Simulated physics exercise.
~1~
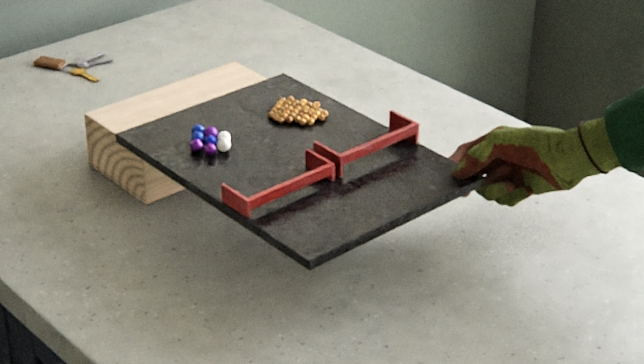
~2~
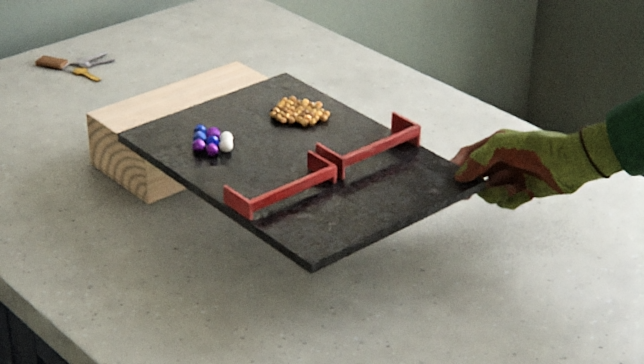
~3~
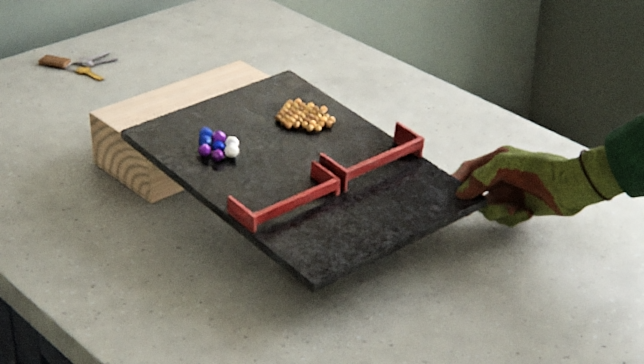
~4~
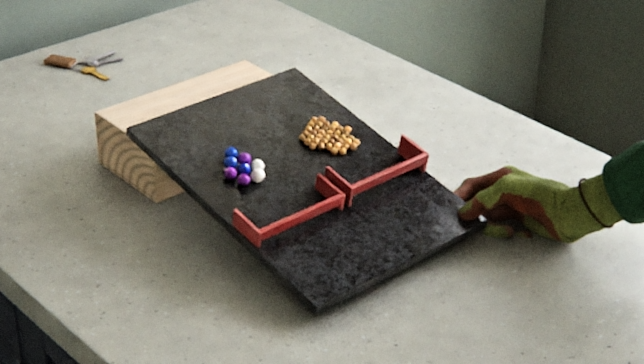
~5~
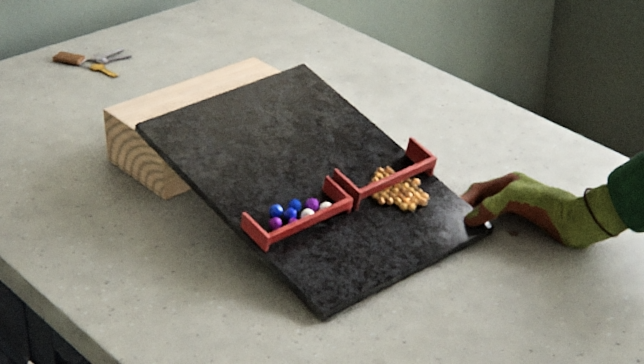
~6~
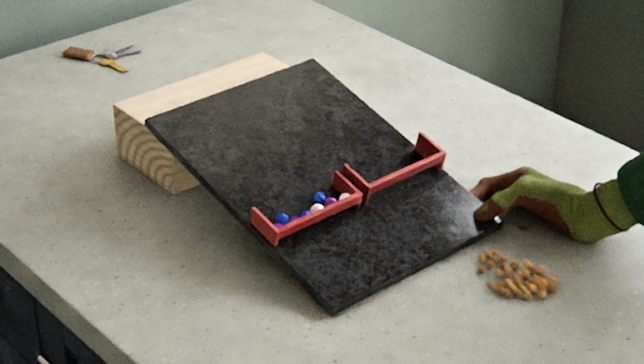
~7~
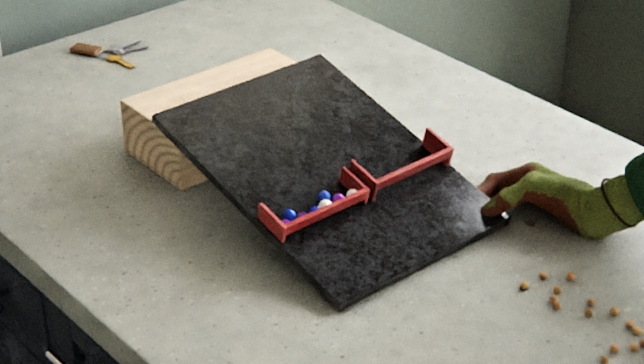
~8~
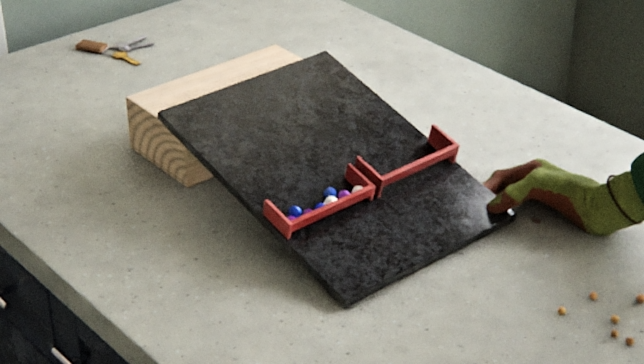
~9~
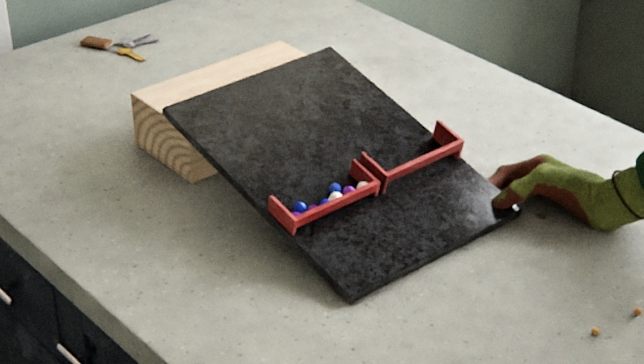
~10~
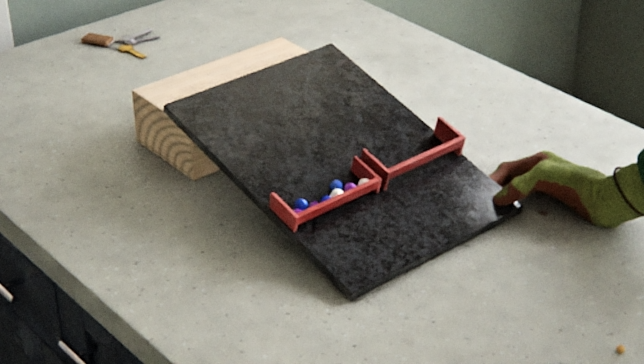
A gloved hand lowered the free end of a dark board propped on a wooden block, and two groups of small things slid toward red bars. The shiny coloured balls stayed behind theirs, while the golden-brown pieces slipped under and scattered across the counter.
